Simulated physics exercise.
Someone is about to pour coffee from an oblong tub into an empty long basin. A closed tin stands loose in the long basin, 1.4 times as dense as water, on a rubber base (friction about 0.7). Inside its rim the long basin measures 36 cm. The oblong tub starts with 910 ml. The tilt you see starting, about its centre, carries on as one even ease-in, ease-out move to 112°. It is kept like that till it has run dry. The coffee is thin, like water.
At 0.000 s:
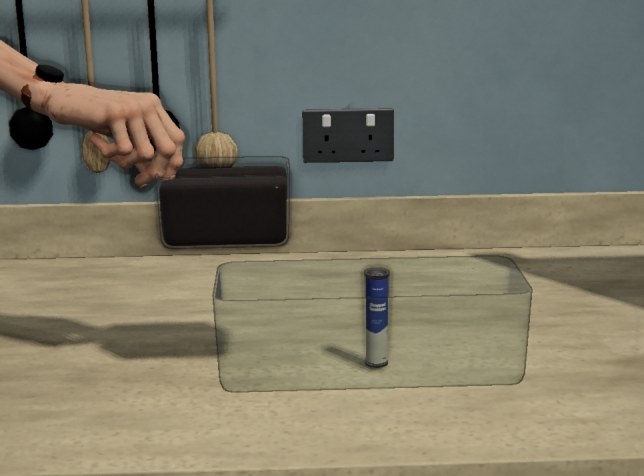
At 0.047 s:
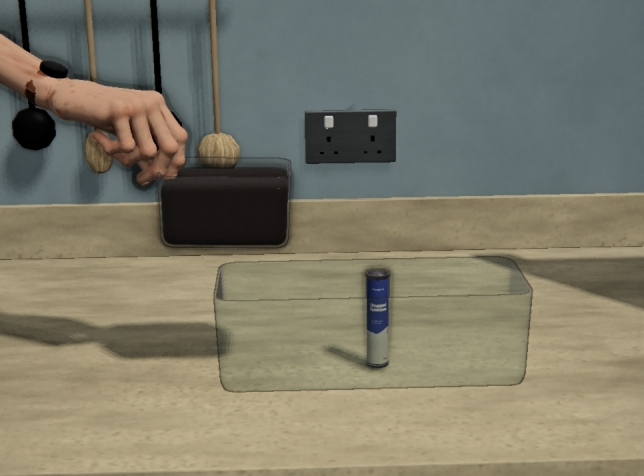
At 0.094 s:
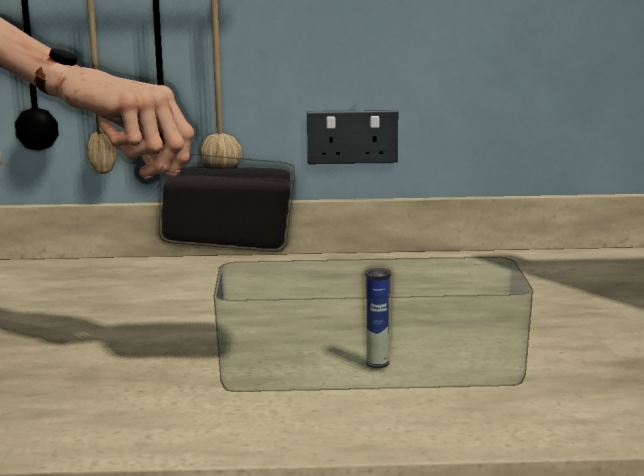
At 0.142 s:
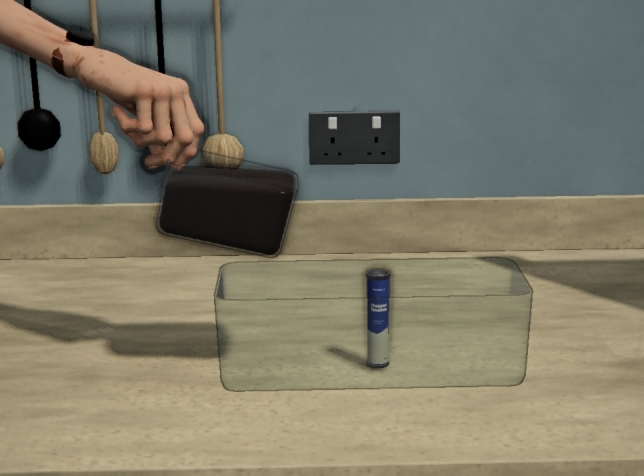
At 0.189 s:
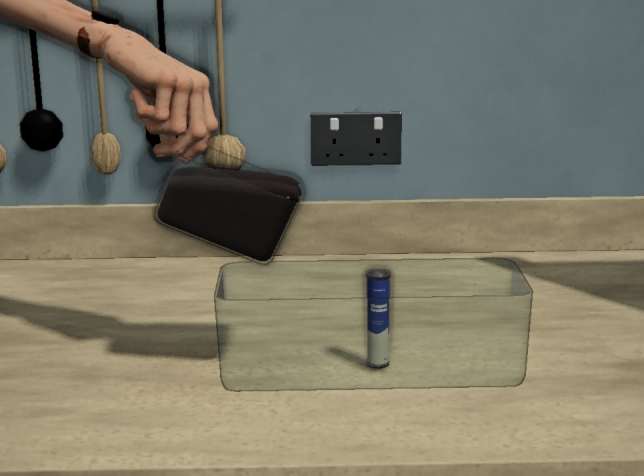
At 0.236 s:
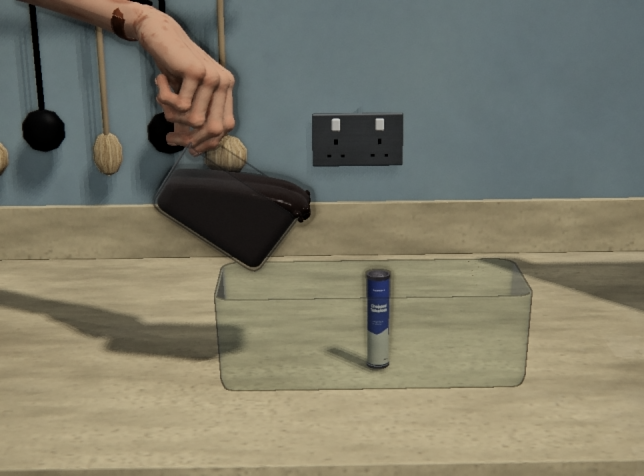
On a pale wood-grain counter against a blue wall, seen from the front and slightly above, a clear long basin holds an upright blue and silver tin. Behind it are a black double socket, hanging black and tan utensils, and a dark-filled oblong tub at left beneath a hand. The tub tilts progressively clockwise, its right side dipping, while the hand moves rightward and the view drifts slightly.
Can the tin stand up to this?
The tin stays up.
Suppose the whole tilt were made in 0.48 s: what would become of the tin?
Then it keeps standing.
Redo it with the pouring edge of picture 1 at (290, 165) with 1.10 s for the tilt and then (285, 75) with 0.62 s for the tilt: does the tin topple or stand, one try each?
First it remains upright; then it topples.
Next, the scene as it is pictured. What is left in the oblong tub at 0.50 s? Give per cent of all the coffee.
Some 20 per cent.
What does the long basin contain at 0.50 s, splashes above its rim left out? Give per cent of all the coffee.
Near 60 in a hundred.
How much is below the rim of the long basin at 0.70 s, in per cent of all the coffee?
Near 94 in a hundred.
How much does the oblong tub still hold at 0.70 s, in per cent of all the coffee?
Near 2 in a hundred.
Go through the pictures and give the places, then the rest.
The first picture shows tilt 0°; pouring edge (288, 167); surface from (162, 178) to (287, 177); the long basin's rim runs from (216, 283) to (521, 275); the tin's top is at (377, 277).
The second picture shows tilt 2°; pouring edge (290, 169); surface from (164, 178) to (288, 177).
The third picture shows tilt 6°; pouring edge (293, 175); surface from (166, 176) to (291, 179).
The fourth picture shows tilt 14°; pouring edge (296, 183); surface from (169, 176) to (295, 181).
The fifth picture shows tilt 24°; pouring edge (299, 196); surface from (169, 178) to (297, 190); 2 per cent is over the edge.
The sixth picture shows tilt 35°; pouring edge (298, 210); surface from (167, 178) to (296, 199); 7 per cent is over the edge.
After 0.50 s the tilt is 102° and 20 per cent is still to pour; the tin stands where it began.
After 0.70 s the tilt is 112° and 2 per cent is still to pour; the tin stands where it began.
After 0.90 s the tilt is 112° and 0 per cent is still to pour; the tin stands where it began.
After 1.12 s the tilt is 112° and 0 per cent is still to pour; the tin stands where it began.
In the end the tin stands where it began.
